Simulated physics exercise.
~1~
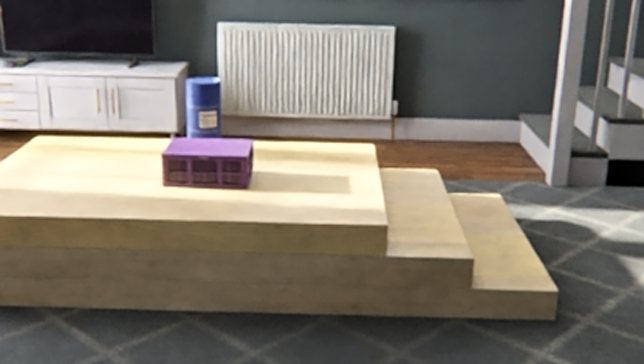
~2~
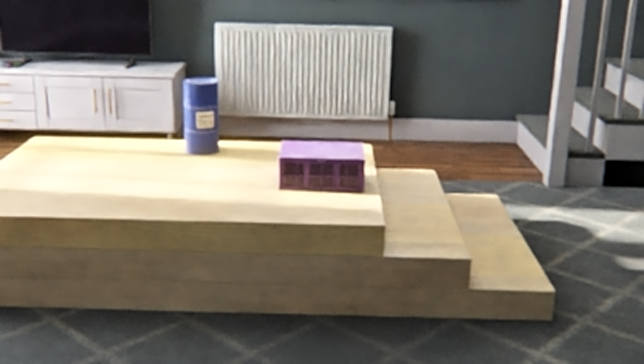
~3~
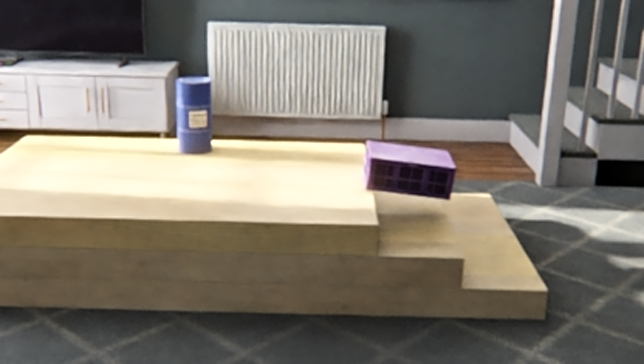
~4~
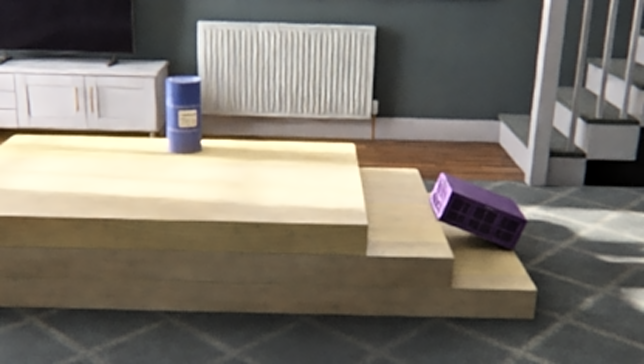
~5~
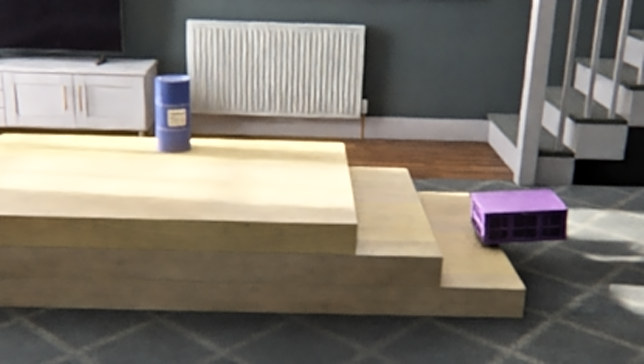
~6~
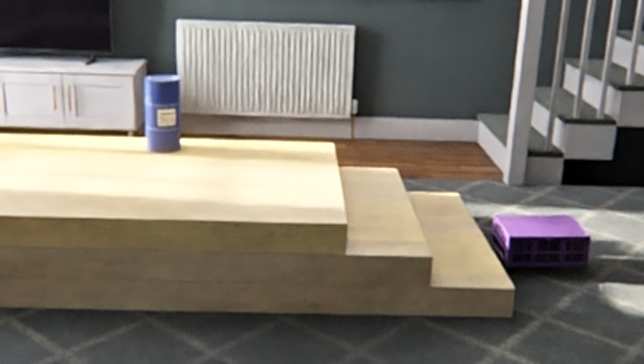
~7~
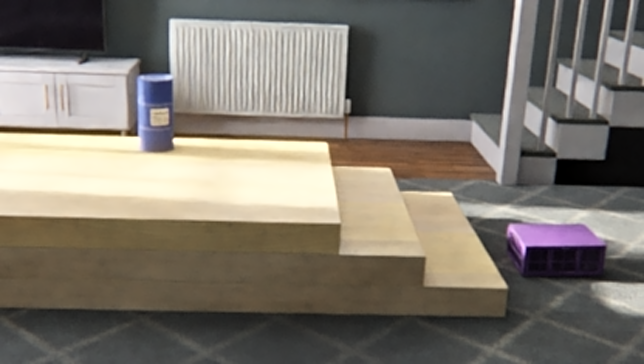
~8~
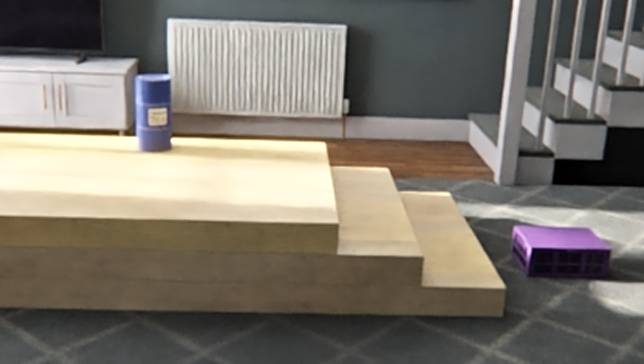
In a living room, a purple crate slides right across a low wooden platform past a blue canister, tips off the edge and tumbles down the steps, coming to rest on the patterned floor beside them, while the canister stays standing on top.
